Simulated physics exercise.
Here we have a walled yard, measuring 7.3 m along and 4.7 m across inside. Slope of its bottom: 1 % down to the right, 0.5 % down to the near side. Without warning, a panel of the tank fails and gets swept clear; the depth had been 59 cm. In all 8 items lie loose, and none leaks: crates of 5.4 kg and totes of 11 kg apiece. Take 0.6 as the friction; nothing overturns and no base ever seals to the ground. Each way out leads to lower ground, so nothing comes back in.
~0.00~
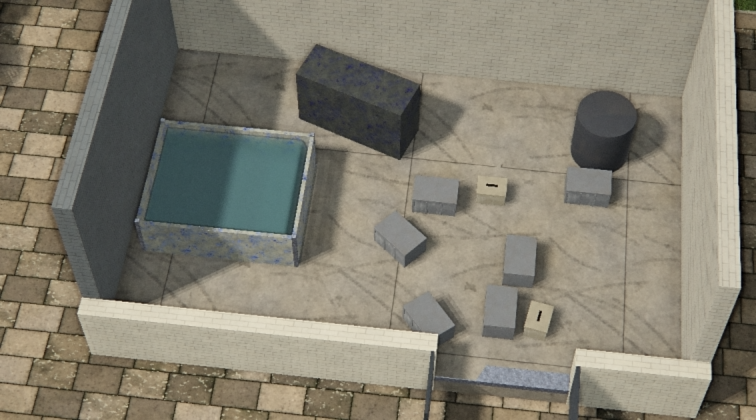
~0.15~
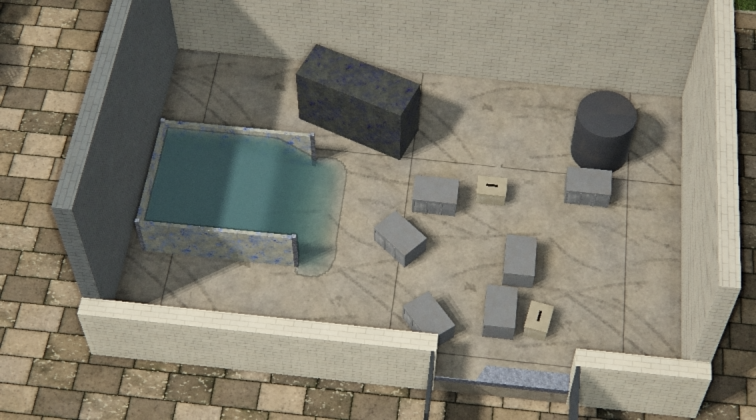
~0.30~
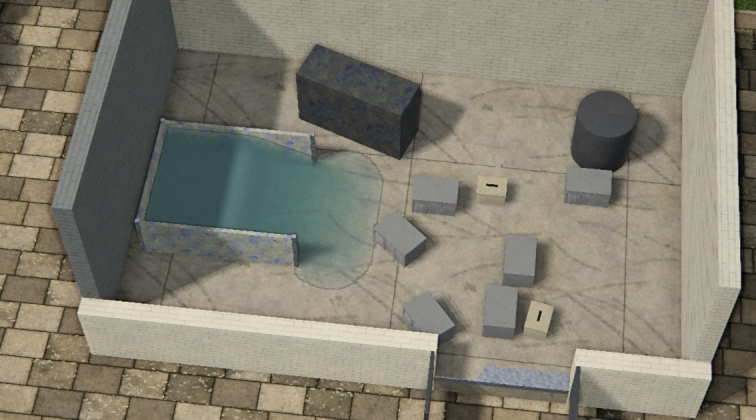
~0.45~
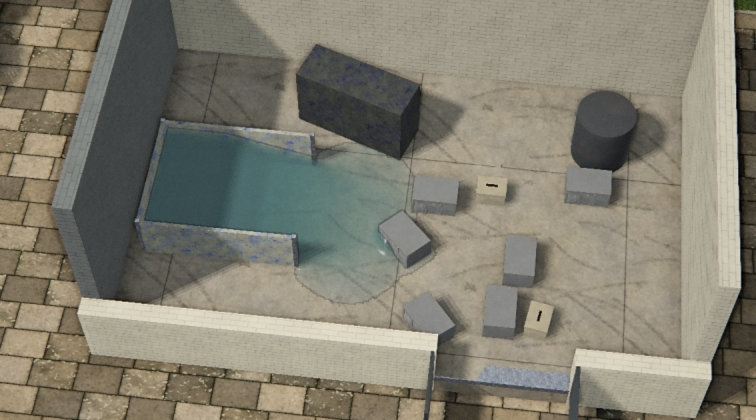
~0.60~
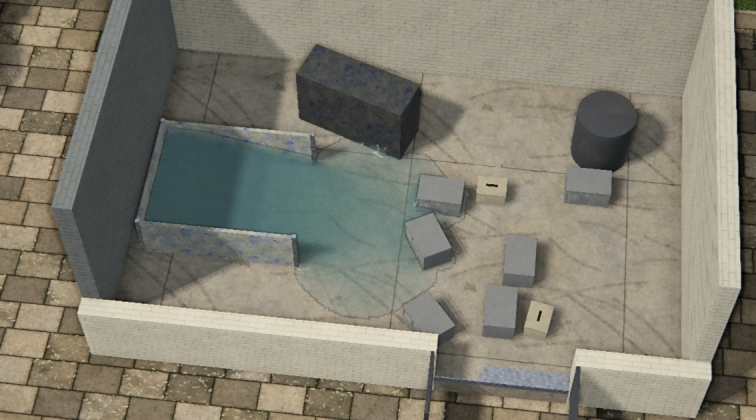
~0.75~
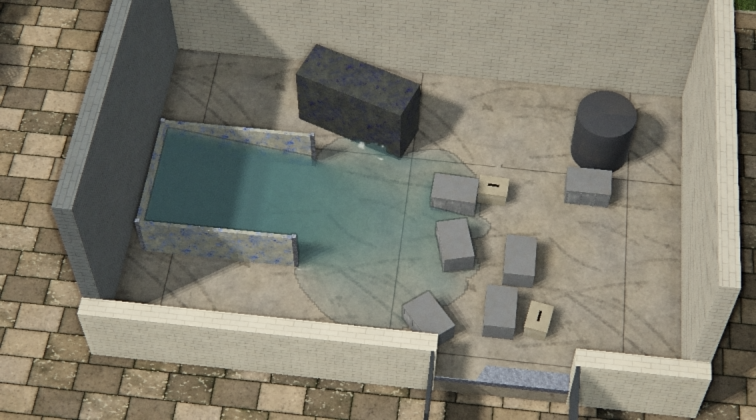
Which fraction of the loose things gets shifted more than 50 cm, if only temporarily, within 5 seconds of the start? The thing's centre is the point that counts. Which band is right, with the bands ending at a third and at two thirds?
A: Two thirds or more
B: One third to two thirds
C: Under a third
A.
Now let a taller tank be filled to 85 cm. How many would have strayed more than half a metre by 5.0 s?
Count under that change: 8.
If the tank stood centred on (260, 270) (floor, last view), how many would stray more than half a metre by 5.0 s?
That would give 8.
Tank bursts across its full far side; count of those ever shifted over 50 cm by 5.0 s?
The count would be 4.
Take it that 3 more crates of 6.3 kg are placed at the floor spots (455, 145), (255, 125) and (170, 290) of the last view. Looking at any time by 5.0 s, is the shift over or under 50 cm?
Order as listed: Beyond half a metre / inside half a metre / inside half a metre.
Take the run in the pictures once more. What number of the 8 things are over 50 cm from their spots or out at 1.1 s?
By then the count is 1.
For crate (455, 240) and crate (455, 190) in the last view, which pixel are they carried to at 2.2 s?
About (659, 260) for the first and (576, 218) for the second.
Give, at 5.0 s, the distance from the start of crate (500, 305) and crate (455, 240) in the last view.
80 cm, then 250 cm.
After 1.1 s 1 of 8 are over 50 cm from their spots; 2 afloat.
After 2.2 s 8 of 8 are over 50 cm from their spots; 5 afloat.
After 3.5 s 8 of 8 are over 50 cm from their spots; 6 afloat.
After 5.0 s 8 of 8 are over 50 cm from their spots, and 8 have been at some point; 7 afloat.
